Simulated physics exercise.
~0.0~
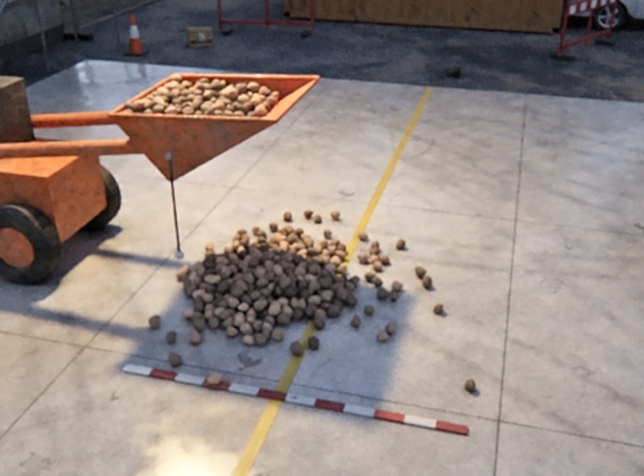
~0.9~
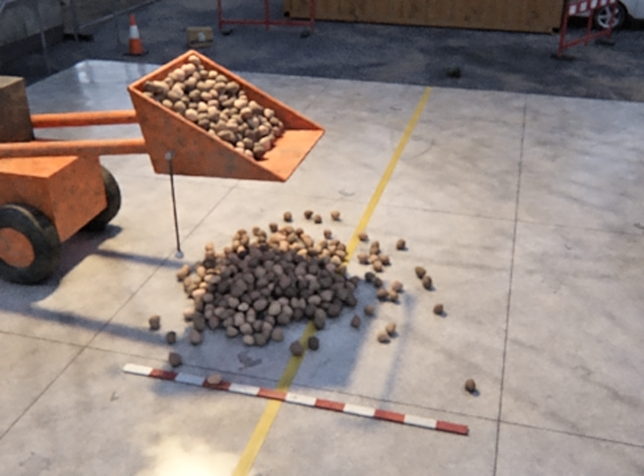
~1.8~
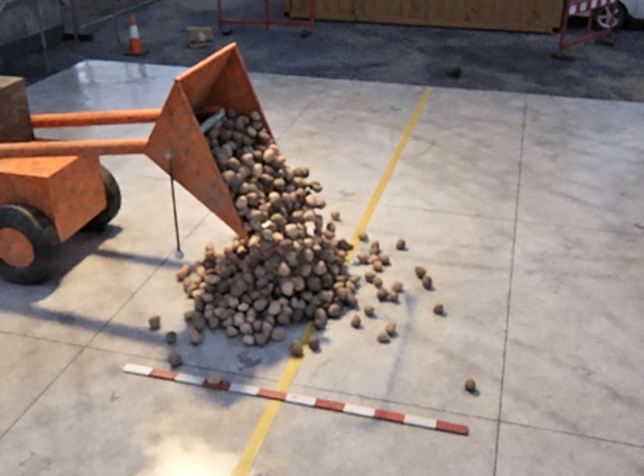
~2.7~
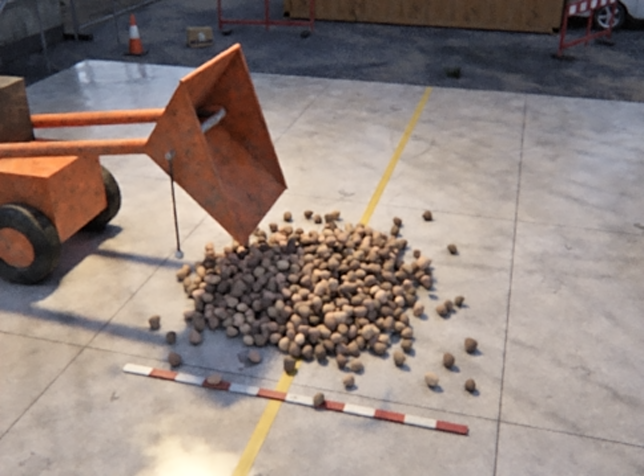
At first, an orange loader holds a skip full of rounded brown stones above a loose heap of similar stones on pale concrete, beside a yellow line and a red and white striped staff. The skip tips forward, and its load shifts toward the lower lip. As it tilts steeply, the stones pour out onto the heap below. The pile grows and spreads to the right across the yellow line, with a few stones scattering toward the staff. Finally, the skip hangs steeply tilted and empty beside the wider, larger heap.
